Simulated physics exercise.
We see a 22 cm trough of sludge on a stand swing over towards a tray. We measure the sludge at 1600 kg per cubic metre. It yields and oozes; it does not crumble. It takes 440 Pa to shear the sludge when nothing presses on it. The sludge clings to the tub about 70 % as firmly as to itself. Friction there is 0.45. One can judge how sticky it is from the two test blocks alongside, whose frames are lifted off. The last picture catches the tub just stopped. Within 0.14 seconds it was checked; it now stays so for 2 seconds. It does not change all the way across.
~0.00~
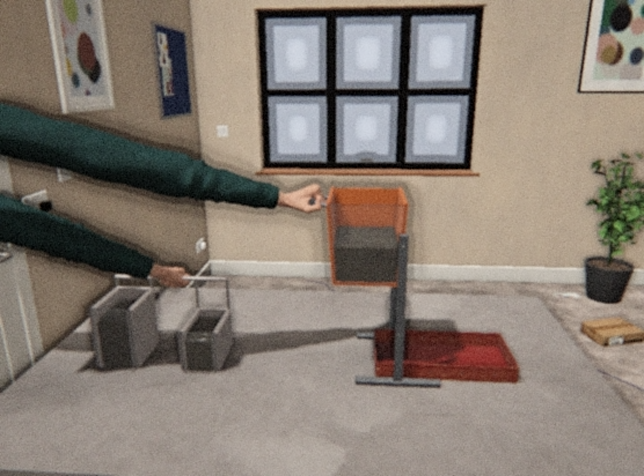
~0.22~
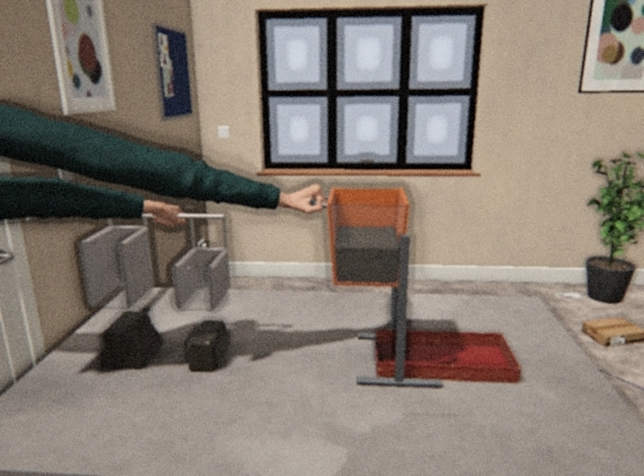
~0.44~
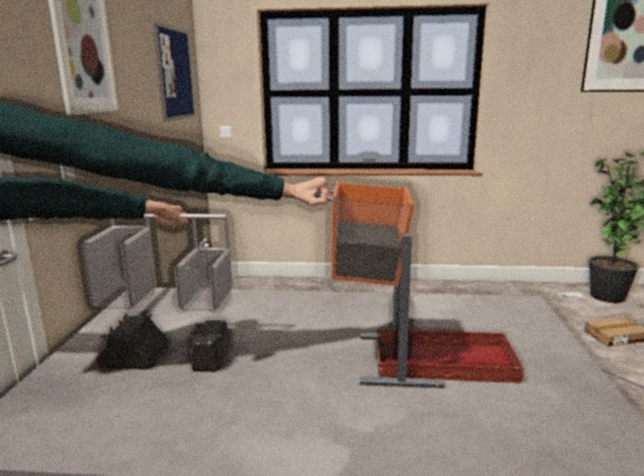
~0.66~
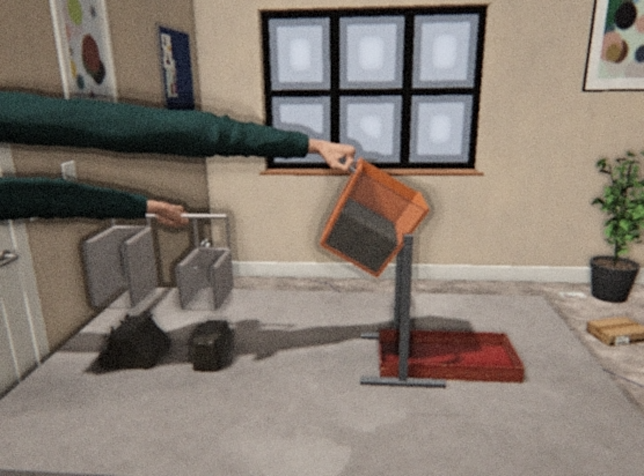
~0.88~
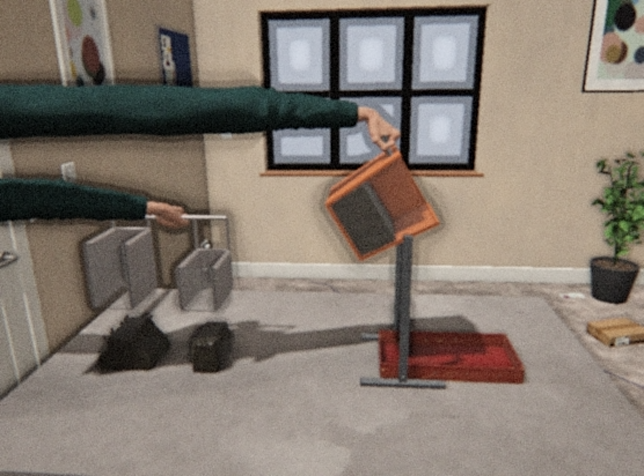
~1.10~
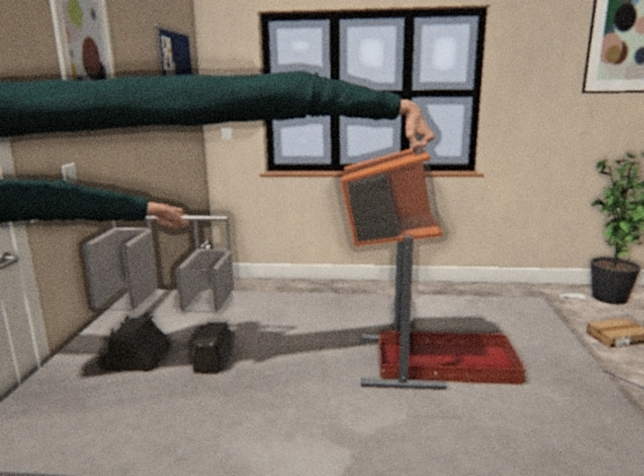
In a room with a grey floor and a window, one hand holds the rim of an orange tub of dark sludge on a stand, while another lifts two grey casings off two dark blocks at left. The blocks sag slightly, then the first hand swings the tub steeply over to the right, the sludge staying inside.
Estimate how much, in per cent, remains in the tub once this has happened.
I would say about 100 per cent remains in the tub.
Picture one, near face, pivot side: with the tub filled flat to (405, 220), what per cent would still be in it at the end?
90 %.
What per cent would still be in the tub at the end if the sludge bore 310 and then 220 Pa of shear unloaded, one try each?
In that order: 100 %, 100 %.
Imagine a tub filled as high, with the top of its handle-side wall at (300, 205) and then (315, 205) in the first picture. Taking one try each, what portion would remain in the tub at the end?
First try about 95 per cent, second around 100 per cent.
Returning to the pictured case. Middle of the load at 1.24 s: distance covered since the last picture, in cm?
The shift is near 2 cm.
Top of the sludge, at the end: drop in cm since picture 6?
The top ends up some 3 cm below its level in the last picture.
After 1.24 s, the tub is at 78 degrees and holds 100 %.
After 1.41 s, the tub is at 78 degrees and holds 100 %.
After 1.58 s, the tub is at 78 degrees and holds 100 %.
After 1.75 s, the tub is at 78 degrees and holds 100 %.
After 3.10 s, the tub is at 78 degrees and holds 100 %.
